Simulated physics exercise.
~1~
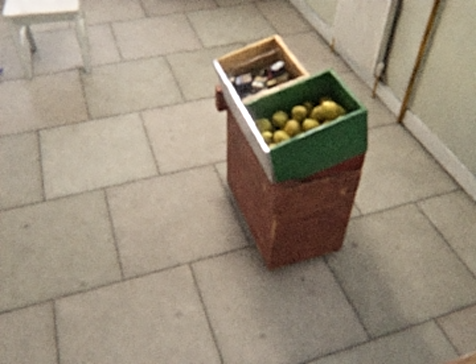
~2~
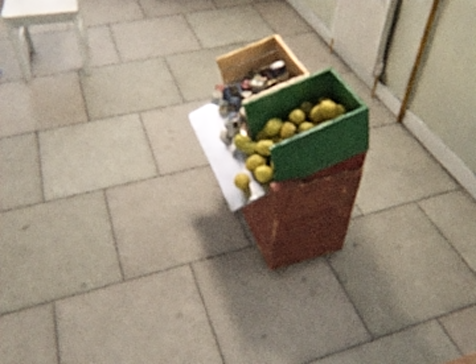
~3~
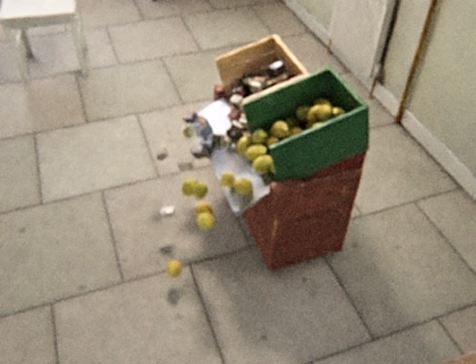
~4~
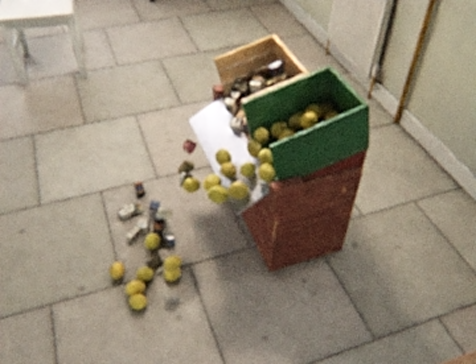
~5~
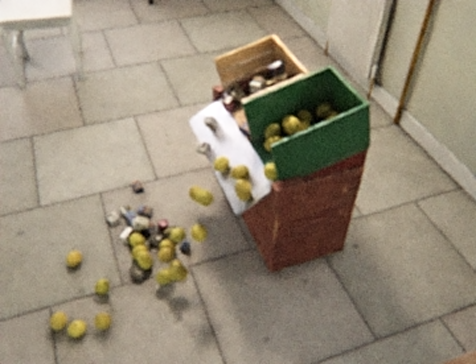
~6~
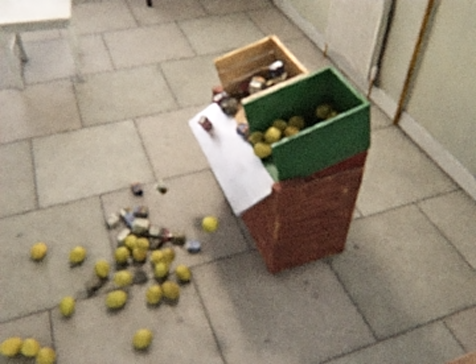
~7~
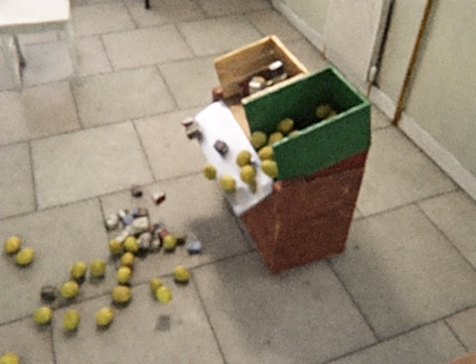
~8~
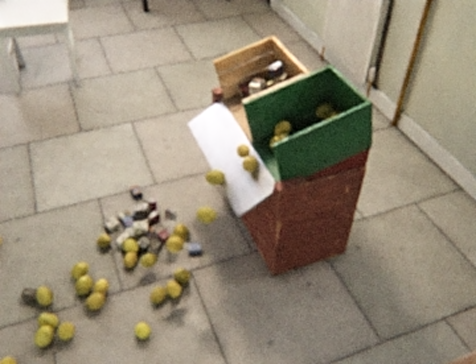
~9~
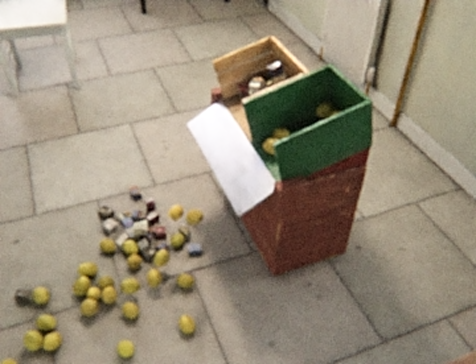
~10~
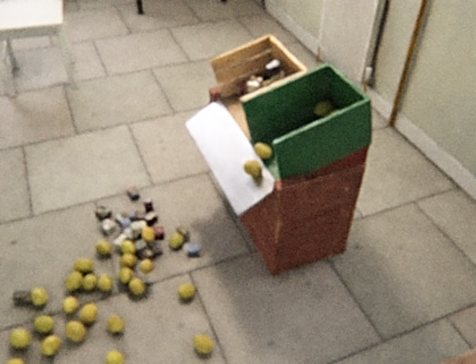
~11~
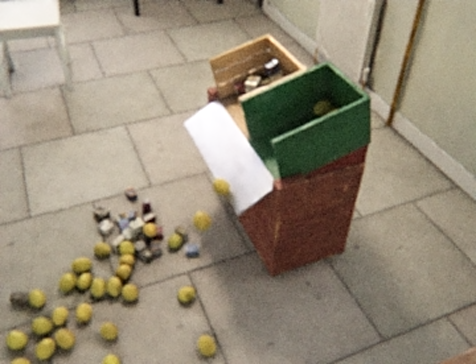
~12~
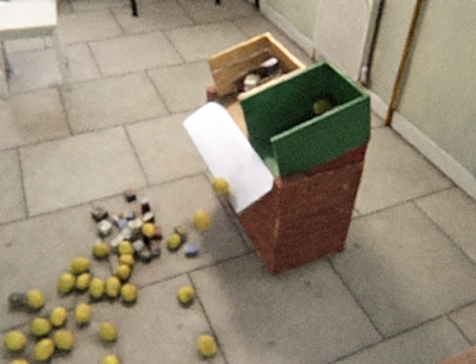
Lemons and small cartons poured out over a dropped white flap from a green bin and a wooden bin on a reddish-brown stand, tumbling down to the left and scattering across the tiled floor, until most of the lemons lay outside the green bin.
